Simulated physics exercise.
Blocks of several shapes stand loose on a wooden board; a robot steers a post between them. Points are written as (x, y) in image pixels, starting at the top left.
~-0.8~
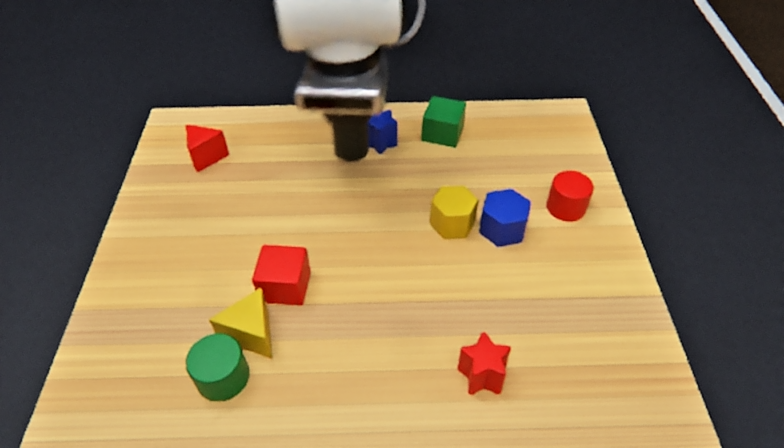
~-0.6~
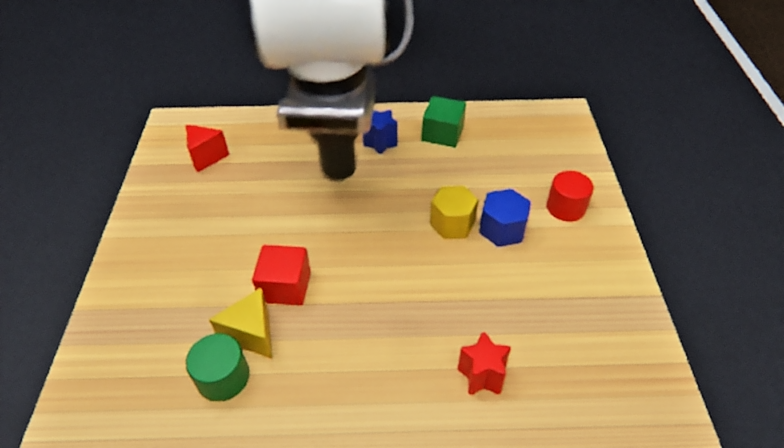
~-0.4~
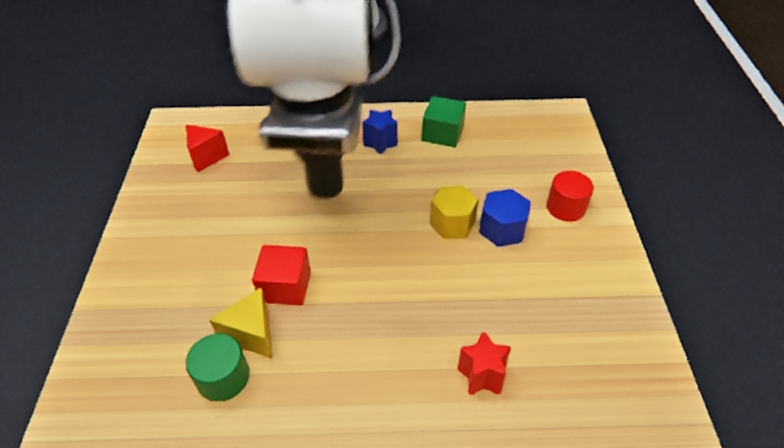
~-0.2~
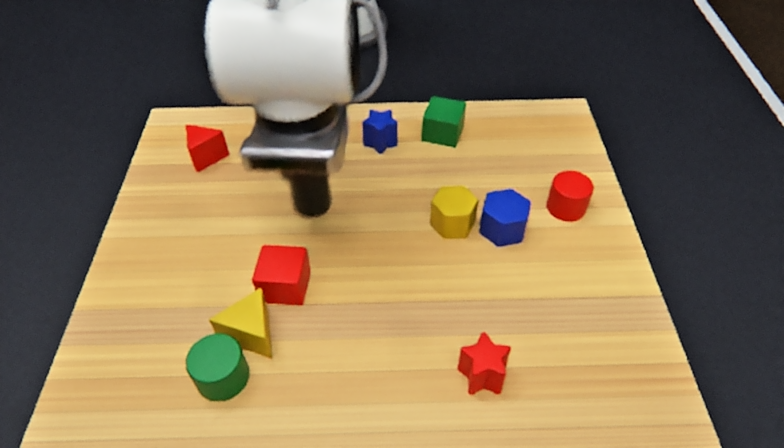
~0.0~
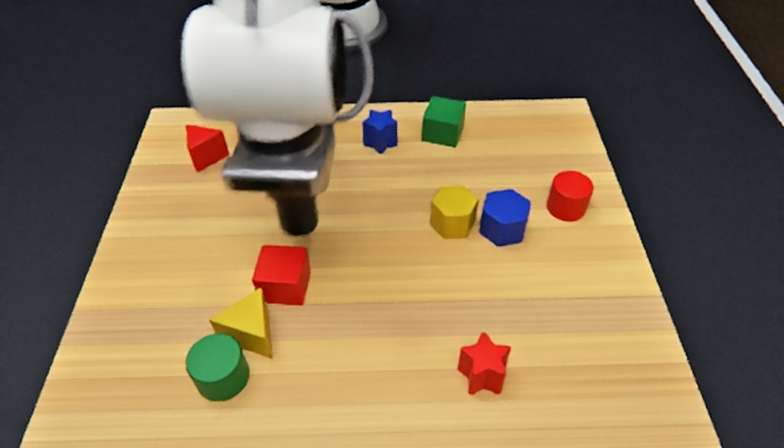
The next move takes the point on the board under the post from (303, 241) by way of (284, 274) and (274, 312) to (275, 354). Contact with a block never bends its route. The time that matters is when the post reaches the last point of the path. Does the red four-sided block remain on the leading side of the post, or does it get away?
It sits in front of the post.
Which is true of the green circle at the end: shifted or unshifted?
When the path is over, the green circle has left its spot.
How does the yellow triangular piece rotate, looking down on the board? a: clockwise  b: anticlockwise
I'll go with a - clockwise.
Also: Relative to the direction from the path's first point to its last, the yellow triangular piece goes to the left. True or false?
My answer: True.
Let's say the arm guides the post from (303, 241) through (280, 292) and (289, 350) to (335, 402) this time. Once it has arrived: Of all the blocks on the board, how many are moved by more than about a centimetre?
Once the path ends, three or more blocks will have shifted.
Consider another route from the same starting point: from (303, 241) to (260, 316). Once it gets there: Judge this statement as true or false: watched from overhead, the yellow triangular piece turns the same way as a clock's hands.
The statement is true.
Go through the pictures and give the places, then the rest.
Post's lower end at (352, 152); green circle at (213, 356); yellow triangular piece at (245, 314); red four-sided block at (280, 263), in the first frame.
Post at (339, 170); blocks still, in the second frame.
Post at (326, 188); blocks still, in the third frame.
Post at (313, 206); blocks still, in the fourth frame.
Post at (300, 224); green circle at (213, 356); yellow triangular piece at (245, 314); red four-sided block at (280, 263), in the fifth frame.
On the path given first. One third of the way, post at (280, 257); green circle at (206, 364); yellow triangular piece at (241, 331), turned 25° clockwise; red four-sided block at (273, 288), turned 15° anticlockwise.
Two thirds of the way, post at (269, 296); green circle at (197, 383); yellow triangular piece at (246, 376), turned 60° clockwise; red four-sided block at (274, 329), turned 30° anticlockwise.
At the end, post at (270, 339); green circle at (197, 383); yellow triangular piece at (245, 397), turned 95° clockwise; red four-sided block at (289, 371), turned 40° anticlockwise.
